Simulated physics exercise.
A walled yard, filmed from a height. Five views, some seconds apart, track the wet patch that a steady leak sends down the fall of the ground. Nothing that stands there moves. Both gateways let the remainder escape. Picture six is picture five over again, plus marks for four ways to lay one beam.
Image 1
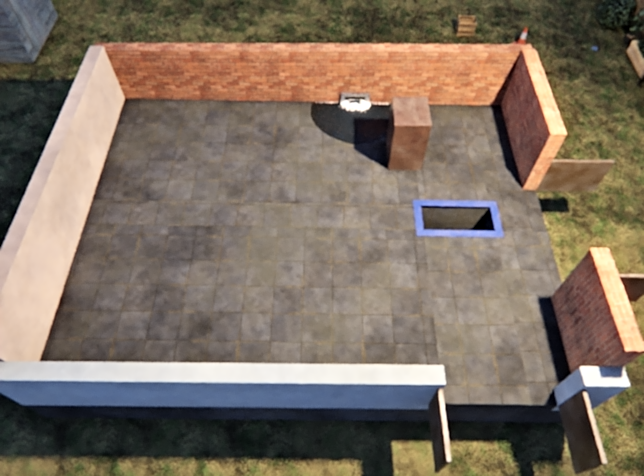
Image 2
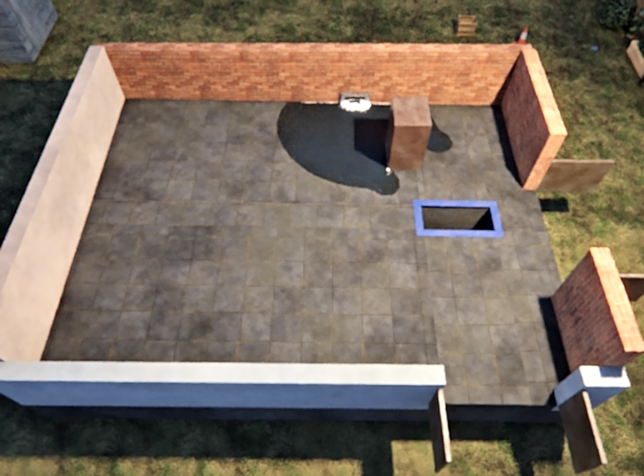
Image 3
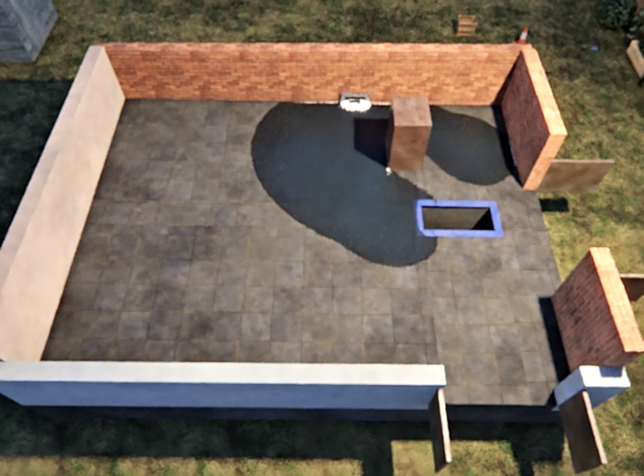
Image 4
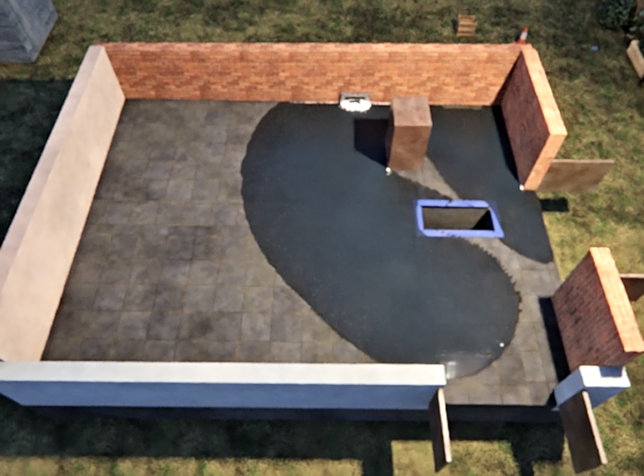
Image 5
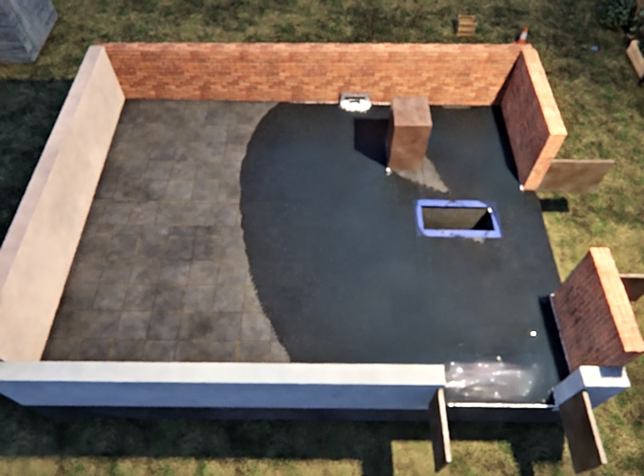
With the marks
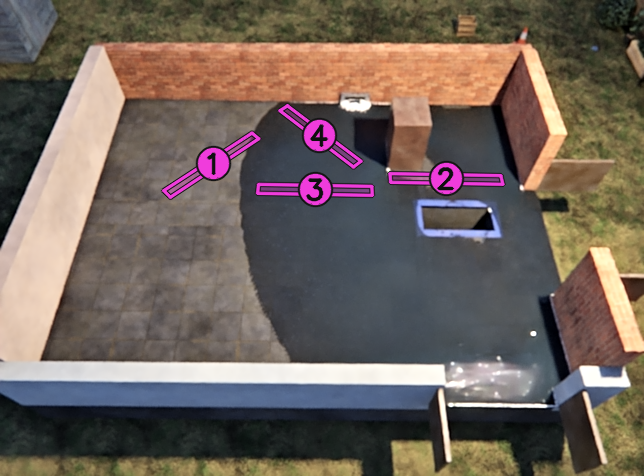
Dark water spreads from the back wall across the walled yard, surrounding a blue-edged pit.
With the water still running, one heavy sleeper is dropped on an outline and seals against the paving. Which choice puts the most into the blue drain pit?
It is 3.
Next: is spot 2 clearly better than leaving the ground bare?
No, it changes little.
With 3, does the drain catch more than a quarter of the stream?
Yes.
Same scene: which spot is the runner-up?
4 it is.
On the marked copy, 1 from (167, 193) to (255, 135); 2 from (390, 177) to (501, 179); 3 from (258, 188) to (372, 190); 4 from (283, 108) to (357, 164).
For spot 1, about 14 % of the stream runs into the blue drain pit, about 86 % out by the gates.
For spot 2, about 12 % of the stream runs into the blue drain pit, about 87 % out by the gates.
For spot 3, about 40 % of the stream runs into the blue drain pit, about 60 % out by the gates.
For spot 4, about 24 % of the stream runs into the blue drain pit, about 76 % out by the gates.
